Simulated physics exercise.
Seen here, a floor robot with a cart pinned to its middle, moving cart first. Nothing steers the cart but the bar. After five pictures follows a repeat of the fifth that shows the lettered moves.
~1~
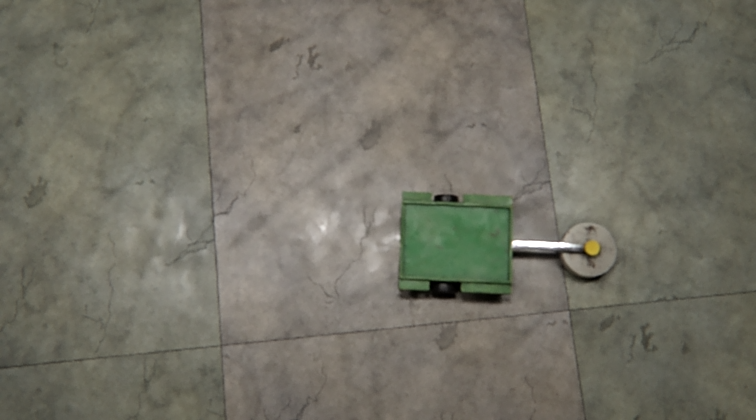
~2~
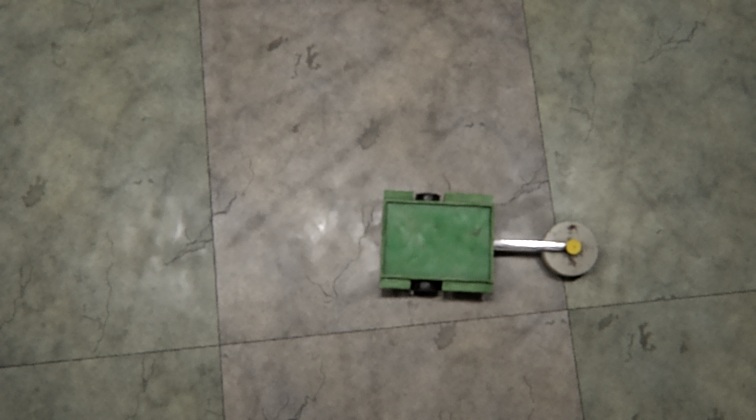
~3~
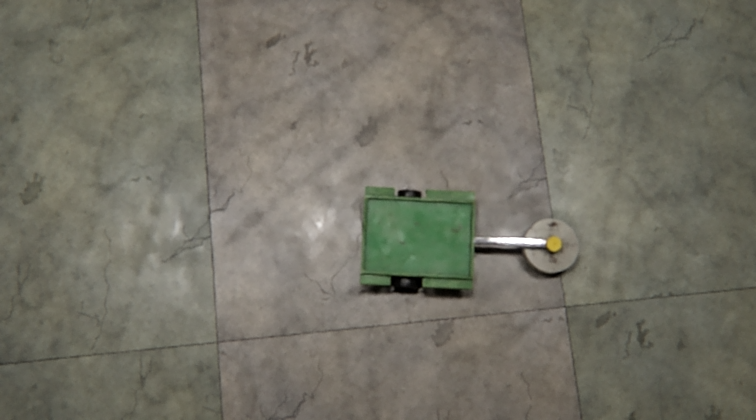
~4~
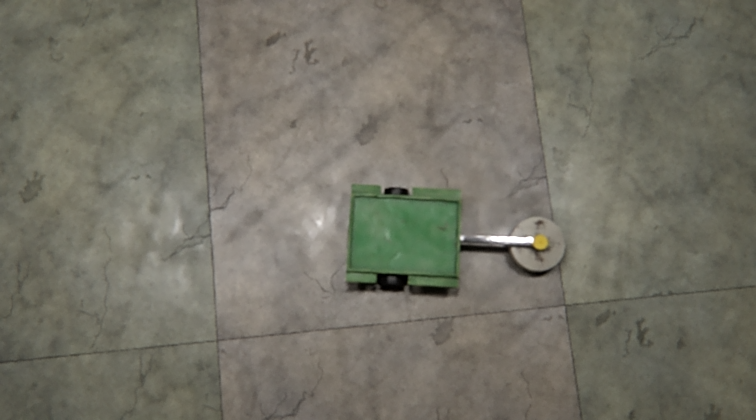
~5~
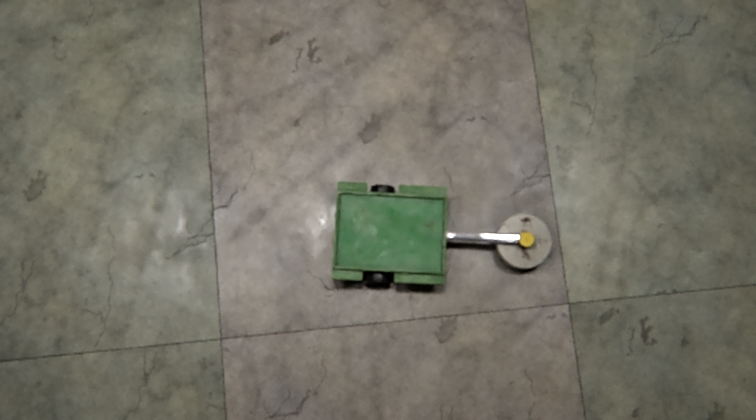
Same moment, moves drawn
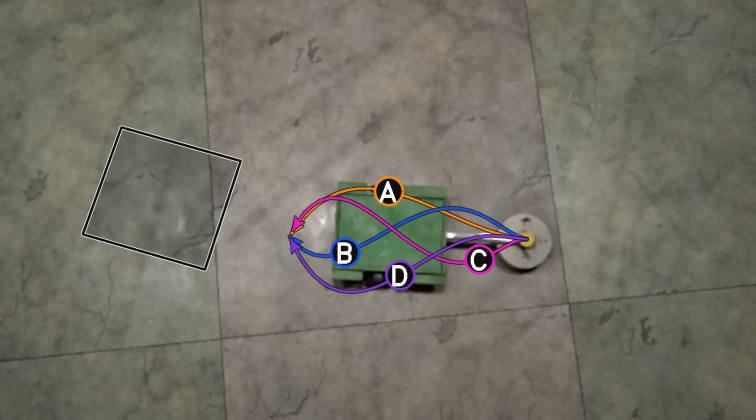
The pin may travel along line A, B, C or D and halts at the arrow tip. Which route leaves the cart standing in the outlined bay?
Route C parks it in the bay.
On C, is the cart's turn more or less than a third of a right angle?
Less than that.
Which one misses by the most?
Route A.
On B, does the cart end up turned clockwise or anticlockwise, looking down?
It turns anticlockwise.
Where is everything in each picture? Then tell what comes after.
Green cart (456, 242); robot (588, 250), in the first picture.
Robot (570, 249); green cart (438, 241), in the second picture.
Robot (551, 246); green cart (418, 237), in the third picture.
Robot (537, 244); green cart (404, 235), in the fourth picture.
Robot (524, 241); green cart (391, 232), in the fifth picture.
On the marked copy, A from (527, 239) via (409, 197) to (292, 233); B from (527, 239) via (410, 219) to (290, 236); C from (527, 239) via (403, 237) to (293, 230); D from (527, 239) via (400, 275) to (291, 240); the bay at (162, 197).
Following C. Soon after the start, robot (434, 259), cart (305, 217).
Later, robot (355, 206), cart (219, 199).
In the end, robot (291, 239), cart (160, 198); the cart stands in the bay.
As for the rest, A leaves the cart at (163, 295), out of the bay; B leaves the cart at (153, 253), out of the bay; D leaves the cart at (188, 152), out of the bay.
